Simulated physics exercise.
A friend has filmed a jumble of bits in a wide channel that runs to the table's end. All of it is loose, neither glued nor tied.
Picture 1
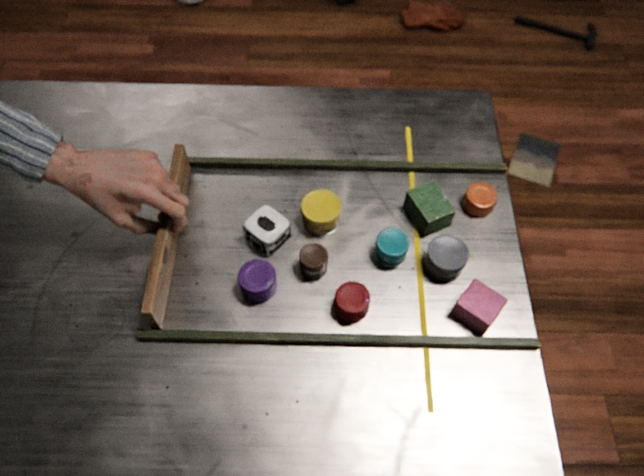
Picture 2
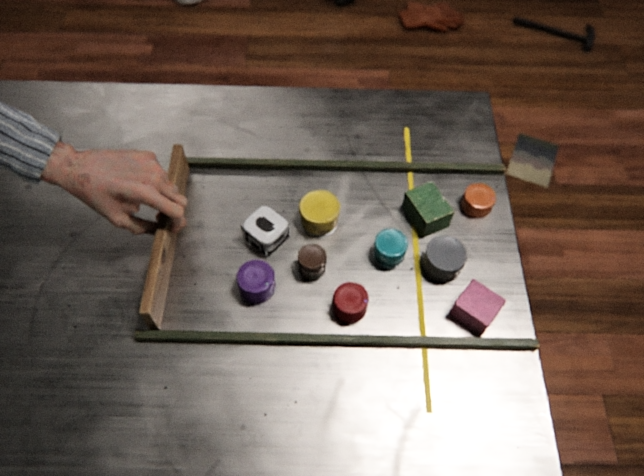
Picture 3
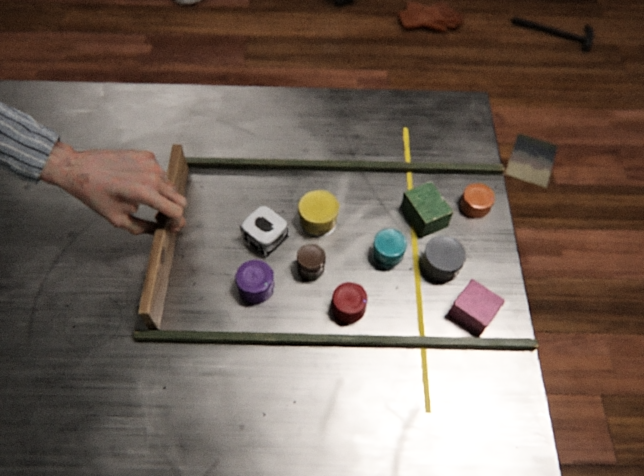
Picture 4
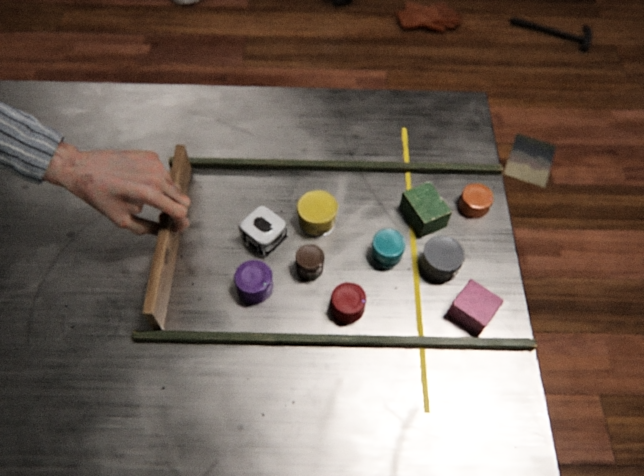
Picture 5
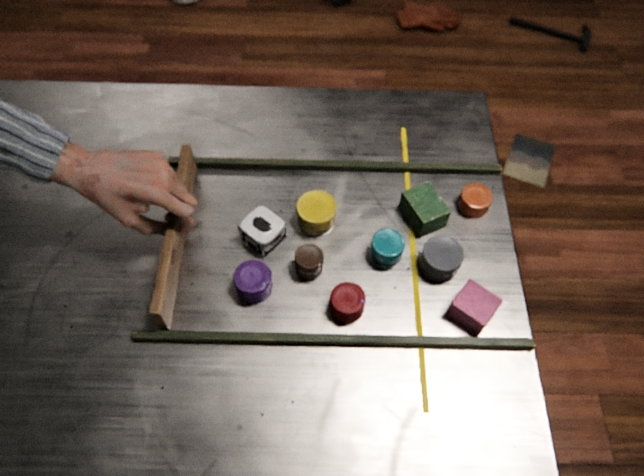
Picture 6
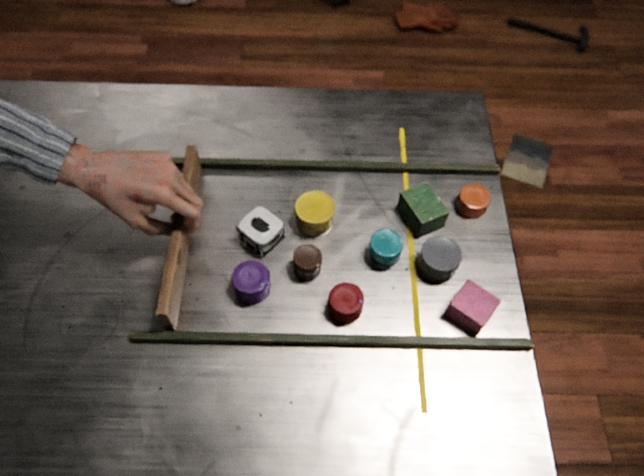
A hand slides a wooden board slightly right toward loose blocks and tubs, which barely move.
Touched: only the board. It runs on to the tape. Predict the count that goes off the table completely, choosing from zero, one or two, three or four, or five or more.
The count is zero.
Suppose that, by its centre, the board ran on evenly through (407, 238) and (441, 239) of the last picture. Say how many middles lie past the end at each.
Beyond the end: 0, then 1.
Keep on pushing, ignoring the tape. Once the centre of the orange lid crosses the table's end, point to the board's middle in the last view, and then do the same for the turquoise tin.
The orange lid gives roughly (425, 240), the turquoise tin roughly (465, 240).
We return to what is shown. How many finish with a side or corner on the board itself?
Result: 4 in all.
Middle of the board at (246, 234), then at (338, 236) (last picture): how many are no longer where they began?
So far 2, and 6 at the second.
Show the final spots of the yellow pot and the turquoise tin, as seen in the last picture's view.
Result: One at about (428, 196), the other at about (468, 243).
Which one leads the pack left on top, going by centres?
Looks like the orange lid to me.
Soon after, none off yet; orange lid at rest near (473, 201); pink block at rest near (472, 307); grey tub at rest near (439, 260).
In the end, the number that fall off is zero.
